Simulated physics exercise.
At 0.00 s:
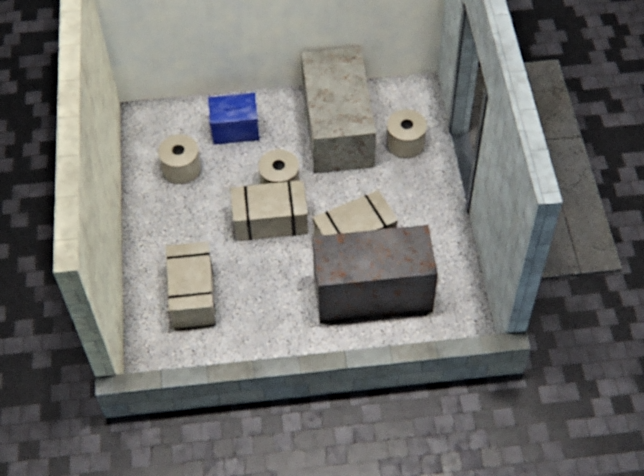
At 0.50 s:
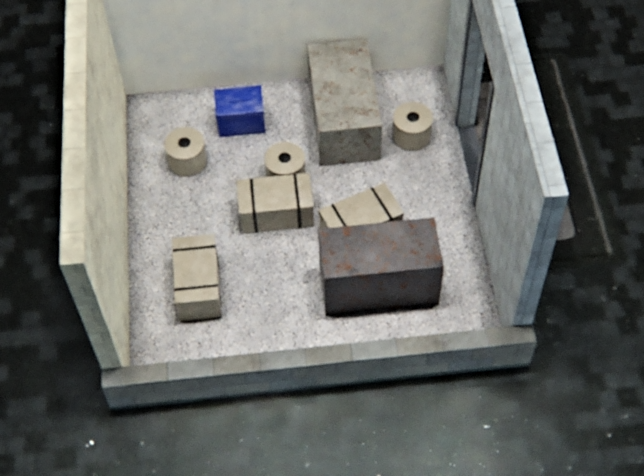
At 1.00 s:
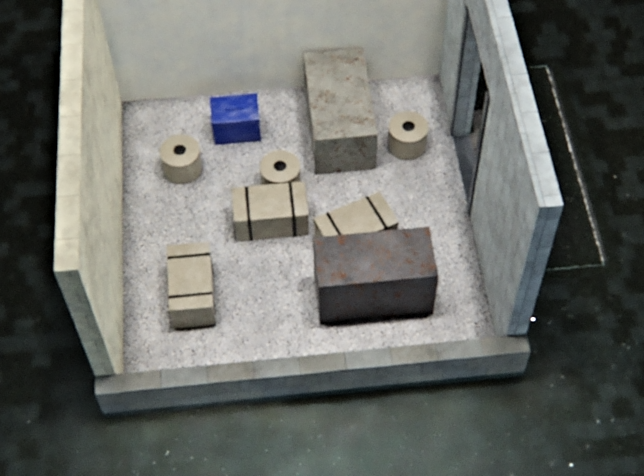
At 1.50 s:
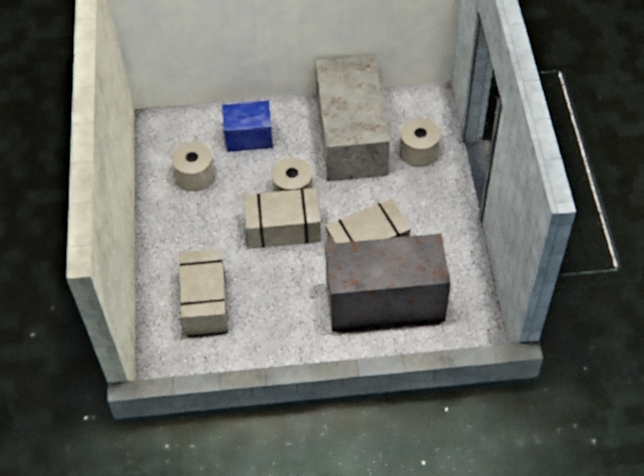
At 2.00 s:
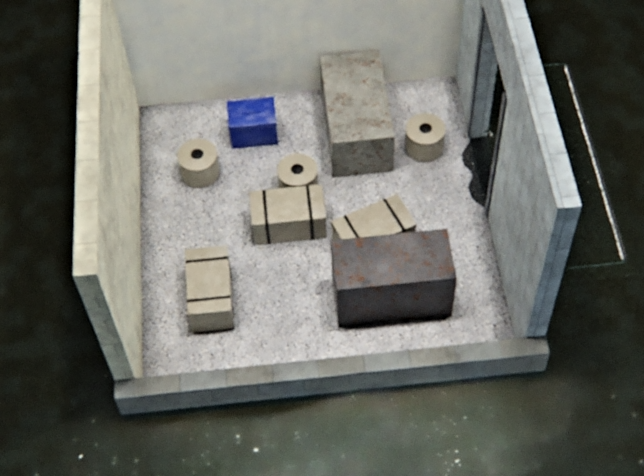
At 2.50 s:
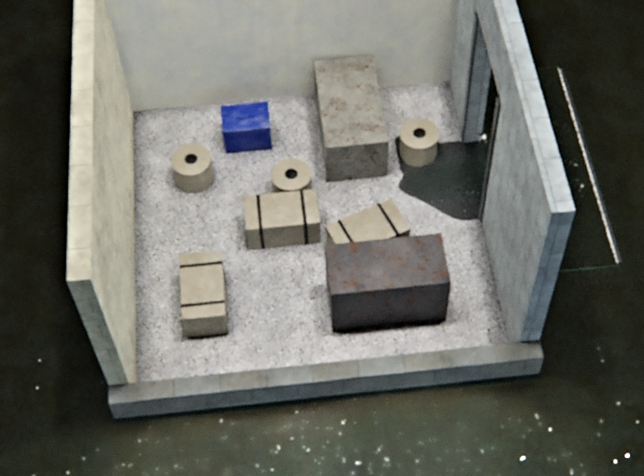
In a corner store with a pale speckled floor, a blue chest, tubs, strapped trunks and larger blocks stay in place while dark water covers the paving outside, then enters through the right-hand doorway and spreads toward the nearest tub.
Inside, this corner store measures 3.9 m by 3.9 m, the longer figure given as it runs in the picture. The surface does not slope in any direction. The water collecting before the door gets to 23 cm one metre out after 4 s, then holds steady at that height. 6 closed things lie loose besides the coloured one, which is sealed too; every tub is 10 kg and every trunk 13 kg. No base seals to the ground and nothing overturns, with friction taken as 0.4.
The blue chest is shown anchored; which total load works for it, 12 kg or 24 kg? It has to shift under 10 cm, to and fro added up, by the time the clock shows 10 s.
Just the heavier choice passes.
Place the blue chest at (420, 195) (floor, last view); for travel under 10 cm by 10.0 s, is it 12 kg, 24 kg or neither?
Looking at the loads, neither keeps it.
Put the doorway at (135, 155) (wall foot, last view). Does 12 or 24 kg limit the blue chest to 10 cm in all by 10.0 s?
Under that change no listed mass suffices.
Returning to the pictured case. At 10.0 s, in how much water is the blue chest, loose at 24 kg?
7 cm, roughly.
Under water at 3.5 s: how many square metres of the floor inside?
Close to 2.5 m2, I'd say.
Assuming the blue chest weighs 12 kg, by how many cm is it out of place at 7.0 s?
Roughly 0 cm.
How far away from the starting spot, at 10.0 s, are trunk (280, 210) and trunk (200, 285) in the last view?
Respectively 140 and 50 centimetres.
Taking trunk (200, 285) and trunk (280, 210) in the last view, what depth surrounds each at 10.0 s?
I'd estimate 12 cm for the first and 10 cm for the second.
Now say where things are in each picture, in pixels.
In the first frame, the blue chest at (233, 108), on the bottom; water covers 0.0 m2; 0 of 7 have shifted.
In the second frame, the blue chest at (239, 100), on the bottom; water covers 0.0 m2; 0 of 7 have shifted.
In the third frame, the blue chest at (234, 108) rests on the ground; 0.0 m2 under water; 0 of 7 have shifted.
In the fourth frame, the blue chest at (247, 115) rests on the ground; water covers 0.0 m2; 0 of 7 have shifted.
In the fifth frame, the blue chest at (251, 112), on the bottom; 0.1 m2 under water; 0 of 7 have shifted.
In the sixth frame, the blue chest at (245, 117), on the bottom; 0.5 m2 under water; 0 of 7 have shifted.
After 3.5 s the blue chest would be 0 cm from its start with 12 kg and 0 cm from its start with 24 kg; 0 cm of water round it then.
After 4.5 s the blue chest would be 0 cm from its start with 12 kg and 0 cm from its start with 24 kg; 0 cm of water round it then.
After 7.0 s the blue chest would be 0 cm from its start with 12 kg and 0 cm from its start with 24 kg; 2 cm of water round it then.
After 10.0 s the blue chest would be 35 cm from its start with 12 kg and 0 cm from its start with 24 kg; 7 cm of water round it then.
